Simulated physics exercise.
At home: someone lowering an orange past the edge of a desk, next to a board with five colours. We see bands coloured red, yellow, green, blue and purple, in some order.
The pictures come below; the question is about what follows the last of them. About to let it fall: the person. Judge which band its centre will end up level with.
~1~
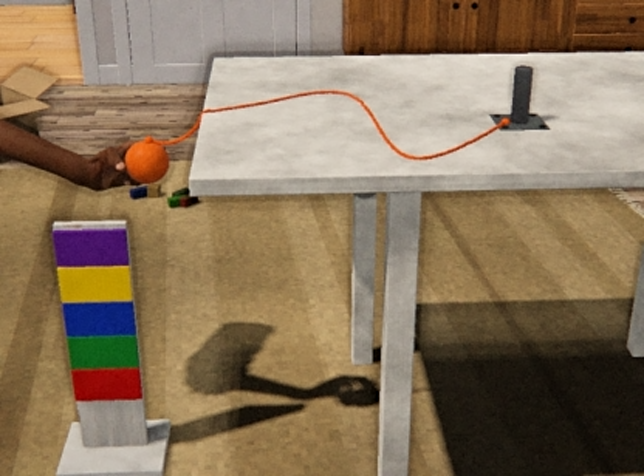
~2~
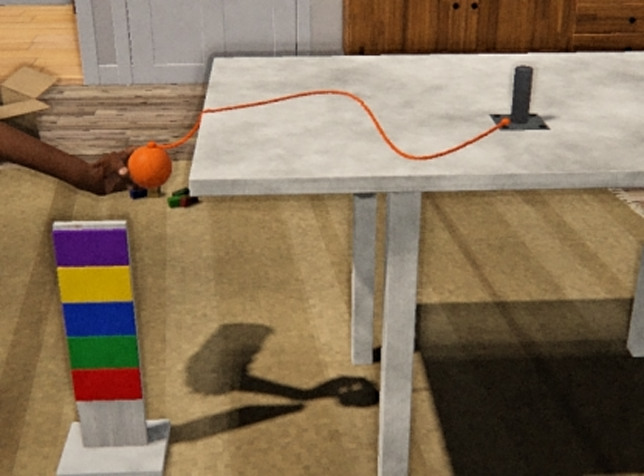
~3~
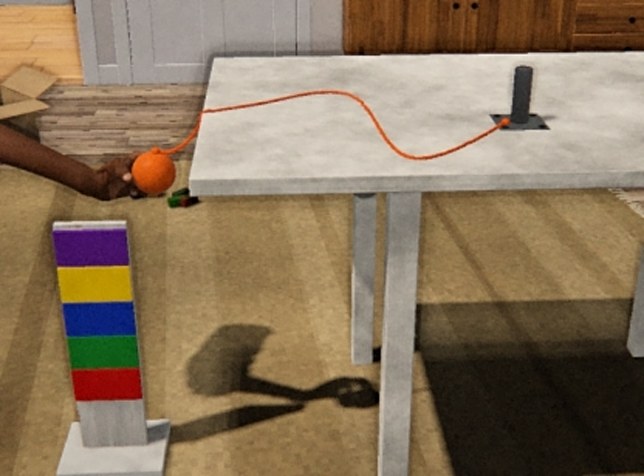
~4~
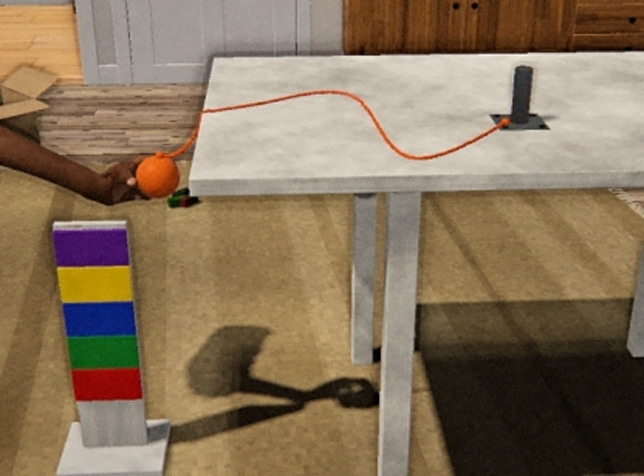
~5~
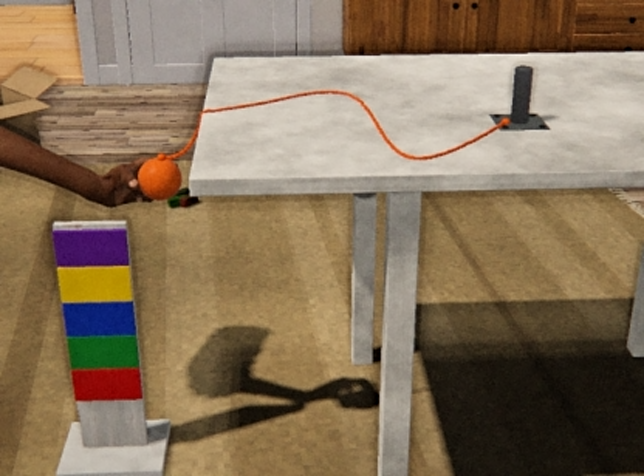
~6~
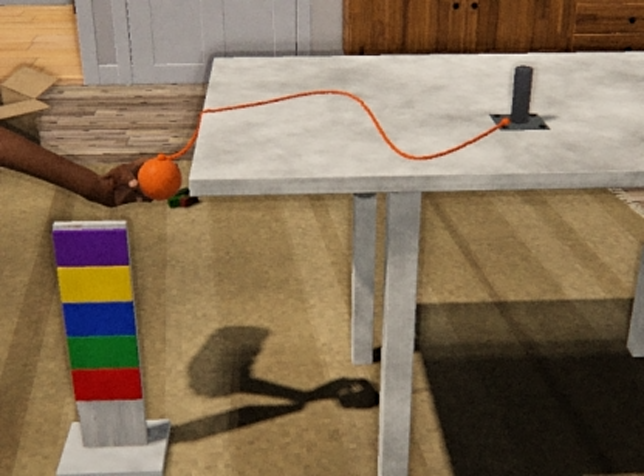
I would say red.
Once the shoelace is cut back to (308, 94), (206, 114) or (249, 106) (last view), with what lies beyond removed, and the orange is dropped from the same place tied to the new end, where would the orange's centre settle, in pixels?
Taking the tries in order gives (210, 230), (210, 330) and (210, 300).
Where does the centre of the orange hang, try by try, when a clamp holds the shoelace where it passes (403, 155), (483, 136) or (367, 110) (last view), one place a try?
Pixel spots, one per try: About (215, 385), (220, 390), (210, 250).
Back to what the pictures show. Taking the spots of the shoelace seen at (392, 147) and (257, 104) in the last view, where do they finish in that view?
(318, 124) and (214, 285), roughly.
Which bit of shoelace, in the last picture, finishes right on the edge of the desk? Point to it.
Pixel (366, 109).
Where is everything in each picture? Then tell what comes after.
Orange (147, 162); purple (91, 249); yellow (95, 286); blue (99, 320); green (103, 354); red (107, 386), in the first picture.
Orange (150, 167); shoelace through (482, 136) (401, 154) (374, 119) (330, 92) (245, 106), in the second picture.
Orange (154, 173), in the third picture.
Orange (158, 177); shoelace through (482, 136) (401, 154) (374, 119) (330, 92) (245, 106), in the fourth picture.
Orange (160, 179), in the fifth picture.
Orange (160, 179); shoelace through (482, 136) (401, 154) (374, 119) (330, 92) (245, 106), in the sixth picture.
Soon after, orange near (203, 366); level with green.
Then, orange near (226, 414); level with red.
At rest, orange near (221, 408); level with red. Its centre hangs level with the red band.
